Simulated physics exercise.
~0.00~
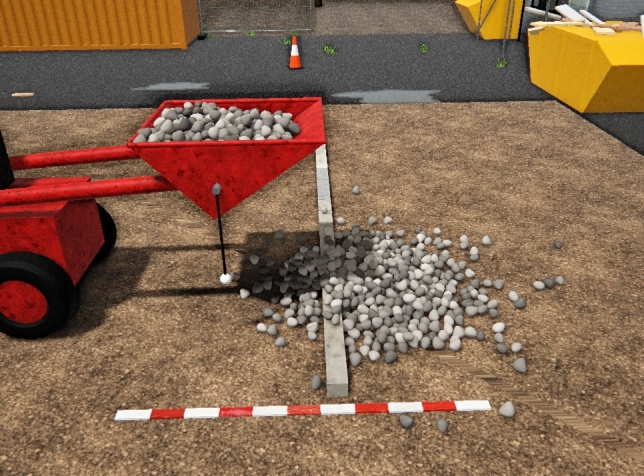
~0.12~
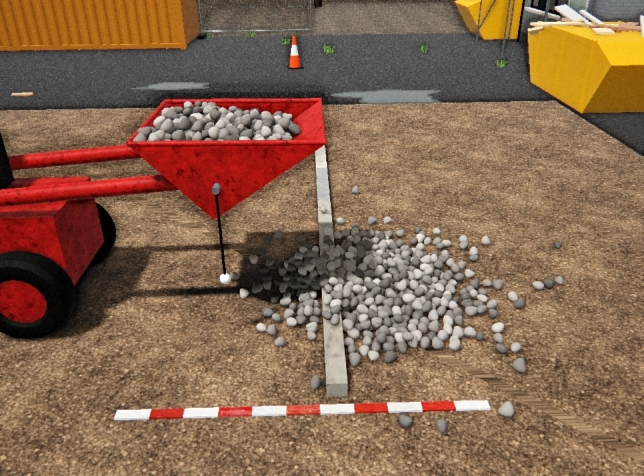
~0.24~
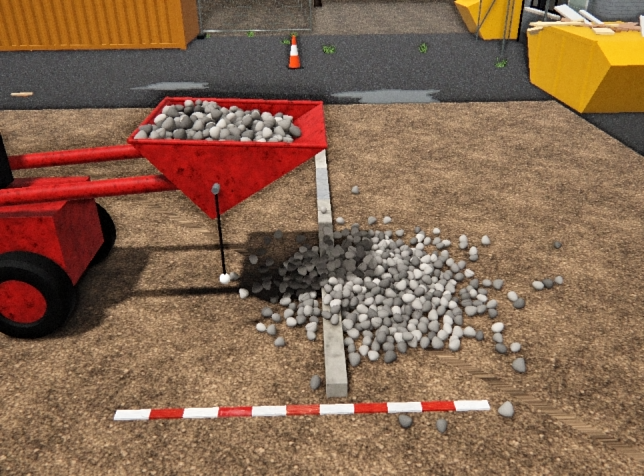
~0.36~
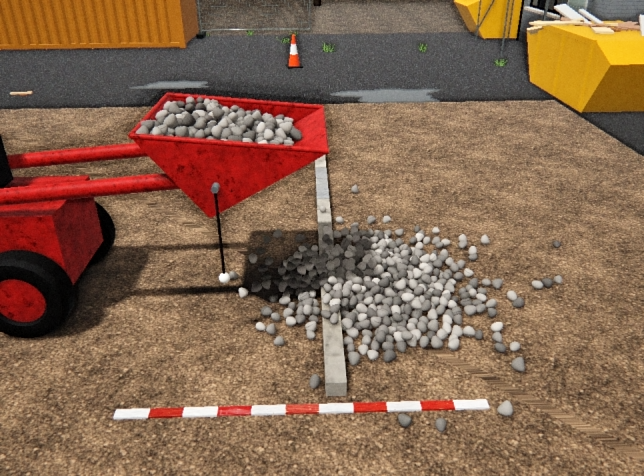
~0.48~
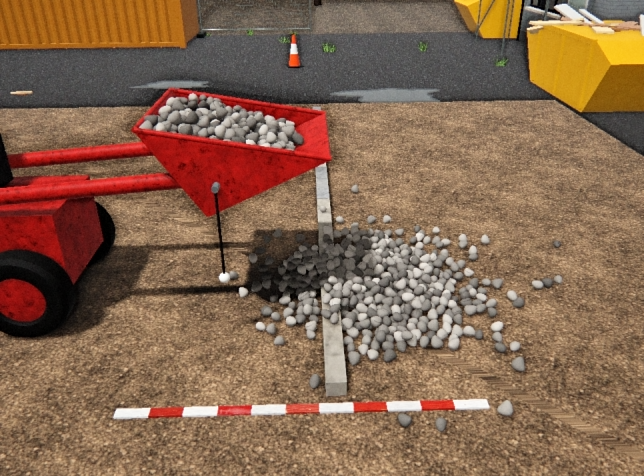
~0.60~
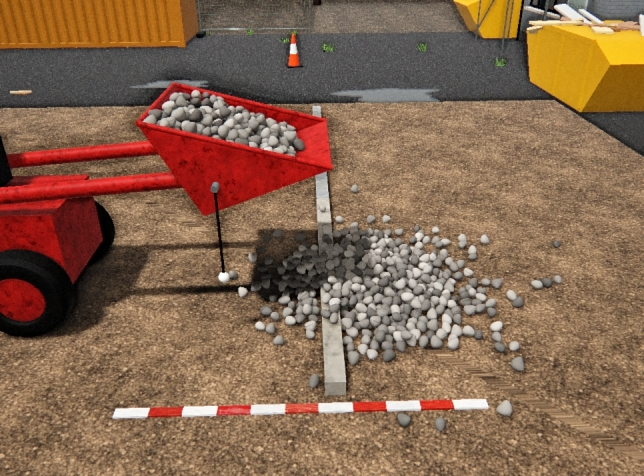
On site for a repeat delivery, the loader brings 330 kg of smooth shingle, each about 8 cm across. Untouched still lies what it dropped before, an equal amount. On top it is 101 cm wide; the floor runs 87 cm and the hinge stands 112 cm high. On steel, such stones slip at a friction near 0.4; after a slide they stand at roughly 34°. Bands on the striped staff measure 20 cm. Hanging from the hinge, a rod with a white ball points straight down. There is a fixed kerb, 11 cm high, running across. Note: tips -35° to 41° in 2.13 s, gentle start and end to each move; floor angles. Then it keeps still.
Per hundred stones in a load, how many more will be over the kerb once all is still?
64.
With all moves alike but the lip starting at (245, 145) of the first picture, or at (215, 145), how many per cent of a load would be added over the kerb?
Close to 5 per cent, followed by close to 0 per cent.
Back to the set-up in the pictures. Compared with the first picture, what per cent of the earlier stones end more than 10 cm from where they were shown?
Close to 15 in a hundred of them.
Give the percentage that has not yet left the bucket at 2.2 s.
10 %.
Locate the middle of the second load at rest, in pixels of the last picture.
Centre: Approx. (350, 274).
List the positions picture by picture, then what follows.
In the first frame, the bucket is at -35°, its lip at (325, 141); the top of the load is at (195, 114). The earlier load is highest near (351, 271), 19 cm above ground level, 20 % on this side of the kerb, 80 % over the kerb.
In the second frame, the bucket is at -34°, its lip at (326, 143); the top of the load is at (195, 114); the stones move at 0.0 m/s on average.
In the third frame, lip at (327, 146), floor tilted -32°, highest stones at (196, 112); the stones move at 0.1 m/s on average.
In the fourth frame, lip at (328, 151), floor tilted -29°, highest stones at (194, 109); the stones move at 0.1 m/s on average.
In the fifth frame, the bucket is at -25°, its lip at (331, 159); the top of the load is at (194, 105); the stones move at 0.1 m/s on average.
In the sixth frame, the bucket is at -20°, its lip at (332, 168); the top of the load is at (189, 101); the stones move at 0.2 m/s on average.
After 1.6 s the floor is at 29°; in per cent of one load, 88 in the bucket, 30 on this side of the kerb, 81 over the kerb; the foremost stones are at (526, 275).
After 2.2 s the floor is at 41°; in per cent of one load, 8 in the bucket, 62 on this side of the kerb, 131 over the kerb; the foremost stones are at (526, 275).
After 2.6 s the floor is at 41°; in per cent of one load, 0 in the bucket, 56 on this side of the kerb, 144 over the kerb; the foremost stones are at (526, 275).
After 5.2 s the floor is at 41°; in per cent of one load, 0 in the bucket, 56 on this side of the kerb, 144 over the kerb; the foremost stones are at (526, 275). Net gain over the kerb, 64.
